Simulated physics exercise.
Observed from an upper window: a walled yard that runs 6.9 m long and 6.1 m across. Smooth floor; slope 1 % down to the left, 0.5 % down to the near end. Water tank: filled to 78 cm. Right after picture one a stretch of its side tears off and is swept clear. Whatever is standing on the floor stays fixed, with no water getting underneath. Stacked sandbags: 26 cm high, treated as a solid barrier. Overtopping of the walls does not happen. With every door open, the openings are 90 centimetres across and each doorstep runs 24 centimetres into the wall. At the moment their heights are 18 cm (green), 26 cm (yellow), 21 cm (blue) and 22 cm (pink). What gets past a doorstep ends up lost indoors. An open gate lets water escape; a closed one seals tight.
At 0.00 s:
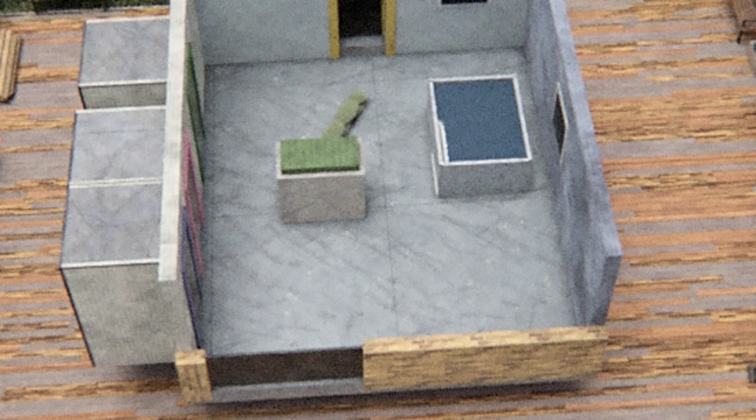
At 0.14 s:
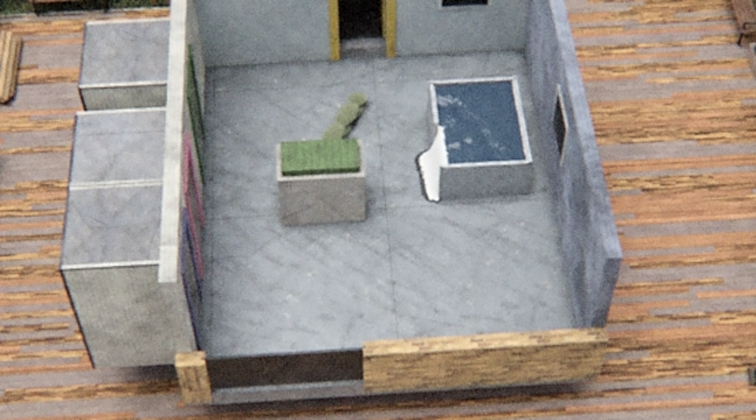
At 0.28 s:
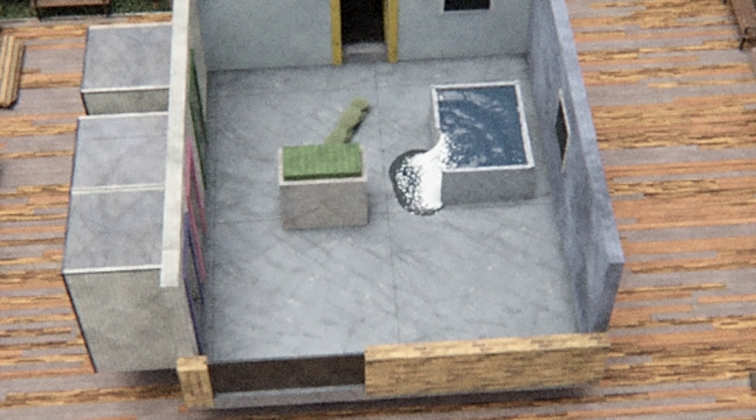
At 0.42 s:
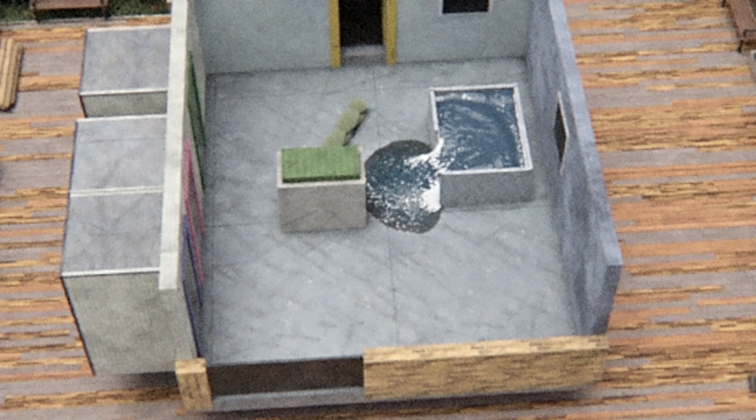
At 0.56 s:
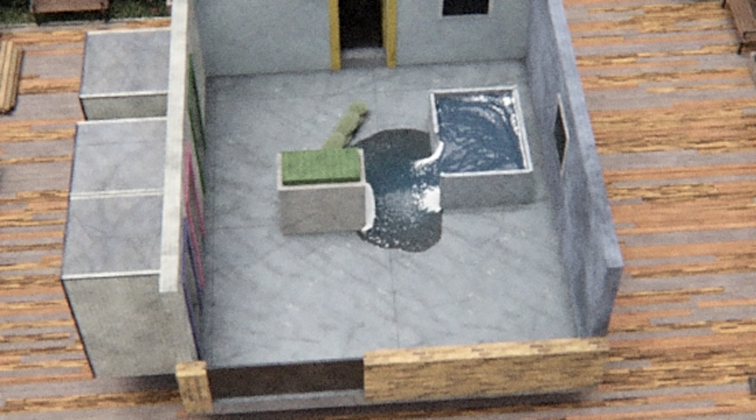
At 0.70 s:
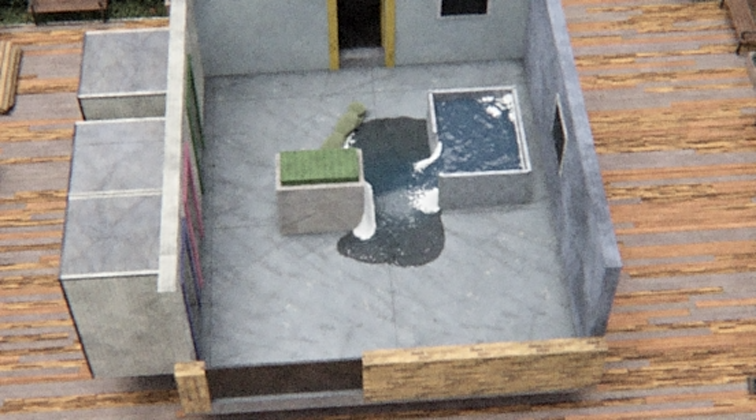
A walled grey yard held a raised tank of still blue water until its left side gave way, and water poured out, spreading in a dark pool across the floor to the grass-topped block.
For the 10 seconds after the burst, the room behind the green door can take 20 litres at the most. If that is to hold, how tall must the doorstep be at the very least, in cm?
Close to 14 cm is just enough.
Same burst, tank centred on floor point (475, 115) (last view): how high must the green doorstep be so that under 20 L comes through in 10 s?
Close to 22 cm would do it.
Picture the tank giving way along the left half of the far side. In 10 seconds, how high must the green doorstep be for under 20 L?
In that case about 8.5 cm.
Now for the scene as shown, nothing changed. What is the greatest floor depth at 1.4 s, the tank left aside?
About 48 cm at most.
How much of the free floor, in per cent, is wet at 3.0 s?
Wet share: Around 60 %.
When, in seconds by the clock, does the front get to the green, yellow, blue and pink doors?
The green door at 1.3 s, the yellow door at 2.0 s, the blue door at 2.6 s, the pink door at 1.8 s.
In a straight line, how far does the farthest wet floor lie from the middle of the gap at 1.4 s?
About 4.2 metres out.
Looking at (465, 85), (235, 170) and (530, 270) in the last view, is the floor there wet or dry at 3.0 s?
In turn: Wet, wet, dry.
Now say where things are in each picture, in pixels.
Still water, 78 cm deep, in the water tank at (479, 122); the green door at (196, 119) is dry, in the first frame.
The front is at (419, 162), 0.3 m from the gap at (439, 166); 0.2 m2 of floor is wet, 78 cm left at the back, in the second frame.
Water pours out at (441, 172) and has run 0.8 m, to (395, 181); about 11 cm deep outside, 76 cm at the back, in the third frame.
The front is at a hidden place, 1.4 m from the gap at (440, 175); 2.0 m2 of floor is wet, 69 cm left at the back, in the fourth frame.
Water pours out at (440, 177) and has run 2.1 m, to a hidden place; about 6 cm deep outside, 66 cm at the back, in the fifth frame.
Water pours out at (438, 176) and has run 2.7 m, to a hidden place; about 6 cm deep outside, 64 cm at the back; the green door at (196, 131), 4.2 m from the gap, is still 1.6 m from the nearest water, in the sixth frame.
After 1.4 s water covers 25 % of the floor, deepest (48 cm) near (367, 201); 10 cm at the green door, 0 litres in over its 18 cm doorstep.
After 3.0 s water covers 60 % of the floor, deepest (28 cm) near (344, 163); 17 cm at the green door, 3 litres in over its 18 cm doorstep.
After 10.0 s water covers 95 % of the floor, deepest (10 cm) near (367, 209); 9 cm at the green door, 4 litres in over its 18 cm doorstep.
At the green door as built, the water arrived by 1.3 s and peaked near 19 cm at 2.4 s.
With a doorstep of 11.5 cm, 39 litres would have come in within the 10 s; with 16 cm, 9 litres. So under 20 litres takes about 14 cm.
